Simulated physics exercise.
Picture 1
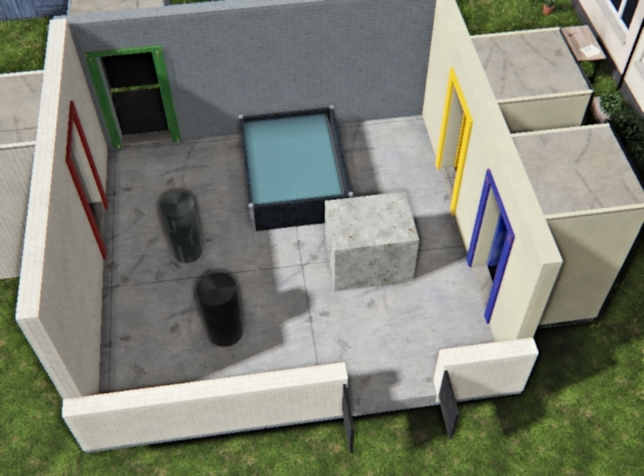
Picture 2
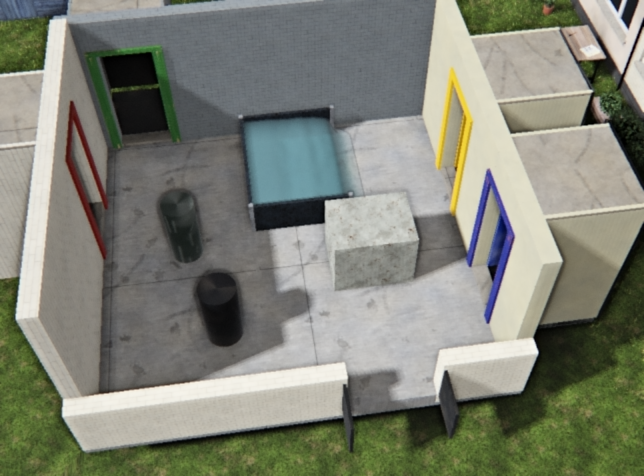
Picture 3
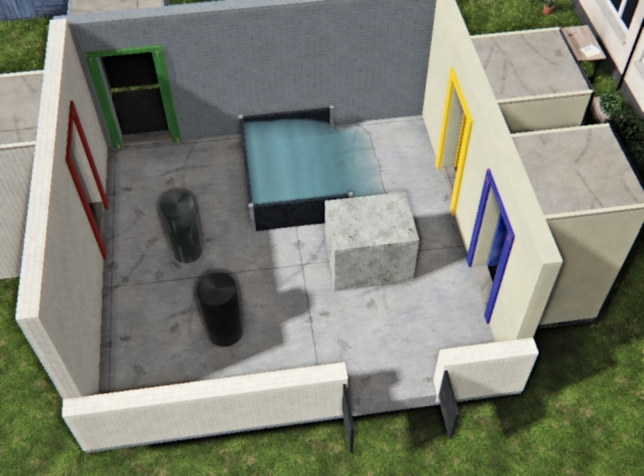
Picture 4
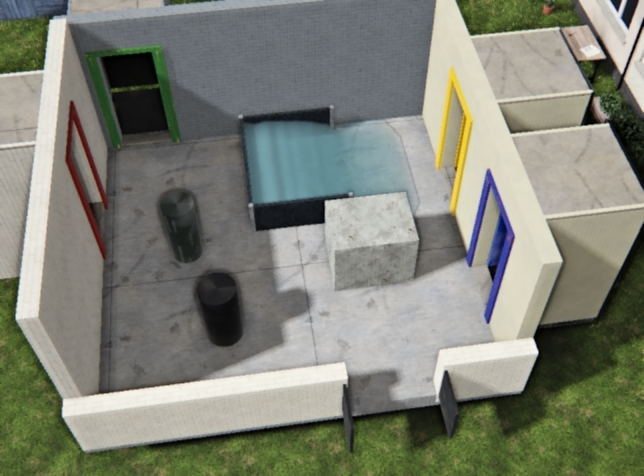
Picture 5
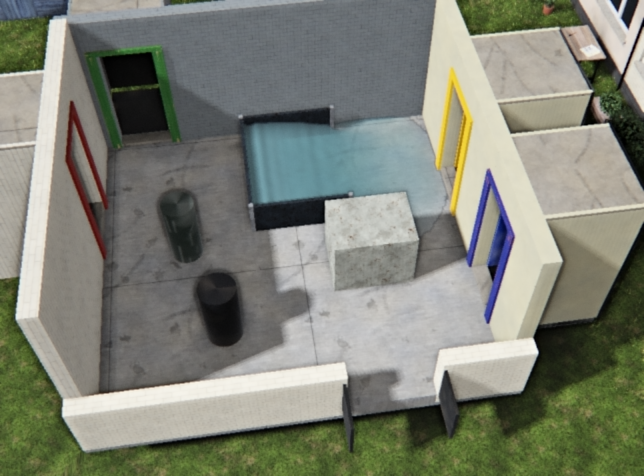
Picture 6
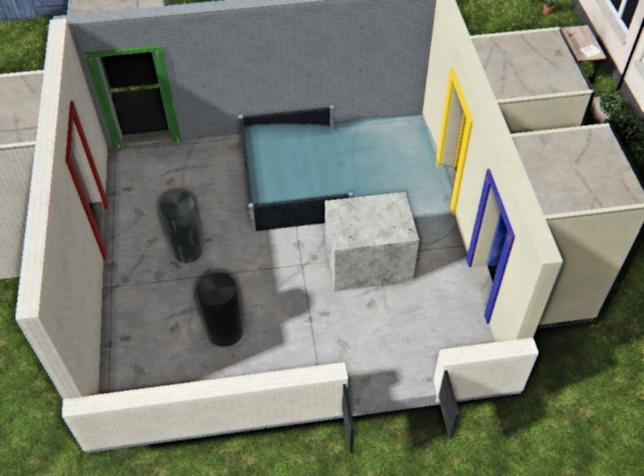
A walled court holds a tank whose water pours out rightward to the yellow door.
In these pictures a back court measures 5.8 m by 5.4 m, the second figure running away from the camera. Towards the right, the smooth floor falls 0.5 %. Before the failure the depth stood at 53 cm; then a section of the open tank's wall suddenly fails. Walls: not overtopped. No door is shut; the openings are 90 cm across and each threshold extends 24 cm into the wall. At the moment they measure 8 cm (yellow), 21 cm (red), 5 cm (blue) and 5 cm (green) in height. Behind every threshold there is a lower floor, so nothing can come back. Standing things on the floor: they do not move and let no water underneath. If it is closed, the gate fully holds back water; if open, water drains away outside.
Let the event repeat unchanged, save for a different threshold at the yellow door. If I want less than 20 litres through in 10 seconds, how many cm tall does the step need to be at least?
You would need about 28 cm.
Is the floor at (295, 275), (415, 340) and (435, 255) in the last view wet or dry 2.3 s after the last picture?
Listed order - unwetted, soaked through, soaked through.
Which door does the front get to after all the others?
The red one.
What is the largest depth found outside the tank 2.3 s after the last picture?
Close to 22 centimetres.
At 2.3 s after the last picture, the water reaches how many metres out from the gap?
4.4 m.
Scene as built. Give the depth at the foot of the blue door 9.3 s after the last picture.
About 5.0 cm.
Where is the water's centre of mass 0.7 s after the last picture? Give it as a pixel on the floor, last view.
The water is centred near (351, 174).
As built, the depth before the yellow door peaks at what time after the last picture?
It peaks at about 1.0 s.
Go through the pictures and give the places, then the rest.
The first frame shows still water, 53 cm deep, in the open tank at (294, 158); the yellow door at (453, 148) is dry.
In the second frame, water pours out at (339, 168) and has run 0.3 m, to a hidden place; about 6 cm deep outside, 53 cm at the back.
In the third frame, the front is at a hidden place, 0.6 m from the gap at (339, 169); 1.2 m2 of floor is wet, 53 cm left at the back.
In the fourth frame, water pours out at (339, 169) and has run 1.2 m, to (413, 200); about 8 cm deep outside, 49 cm at the back.
In the fifth frame, water pours out at (339, 169) and has run 1.7 m, to (441, 189); about 7 cm deep outside, 45 cm at the back.
In the sixth frame, the front is at (455, 192), 1.9 m from the gap at (339, 169); 4.6 m2 of floor is wet, 45 cm left at the back; water is at the yellow door at (453, 148).
Then, 0.7 s after the last picture water covers 20 % of the floor, deepest (43 cm) near (423, 121); 28 cm at the yellow door, 84 litres in over its 8 cm threshold.
Then, 2.3 s after the last picture water covers 30 % of the floor, deepest (22 cm) near (449, 202); 19 cm at the yellow door, 267 litres in over its 8 cm threshold.
Then, 9.3 s after the last picture water covers 90 % of the floor, deepest (8 cm) near (371, 236); 7 cm at the yellow door, 315 litres in over its 8 cm threshold.
At the yellow door as built, the water peaked near 30 cm, 0.9 s after the last picture.
With a threshold of 24.5 cm, 41 litres would have come in within the 10 s; with 33.5 cm, 3 litres. So under 20 litres takes about 28 cm.
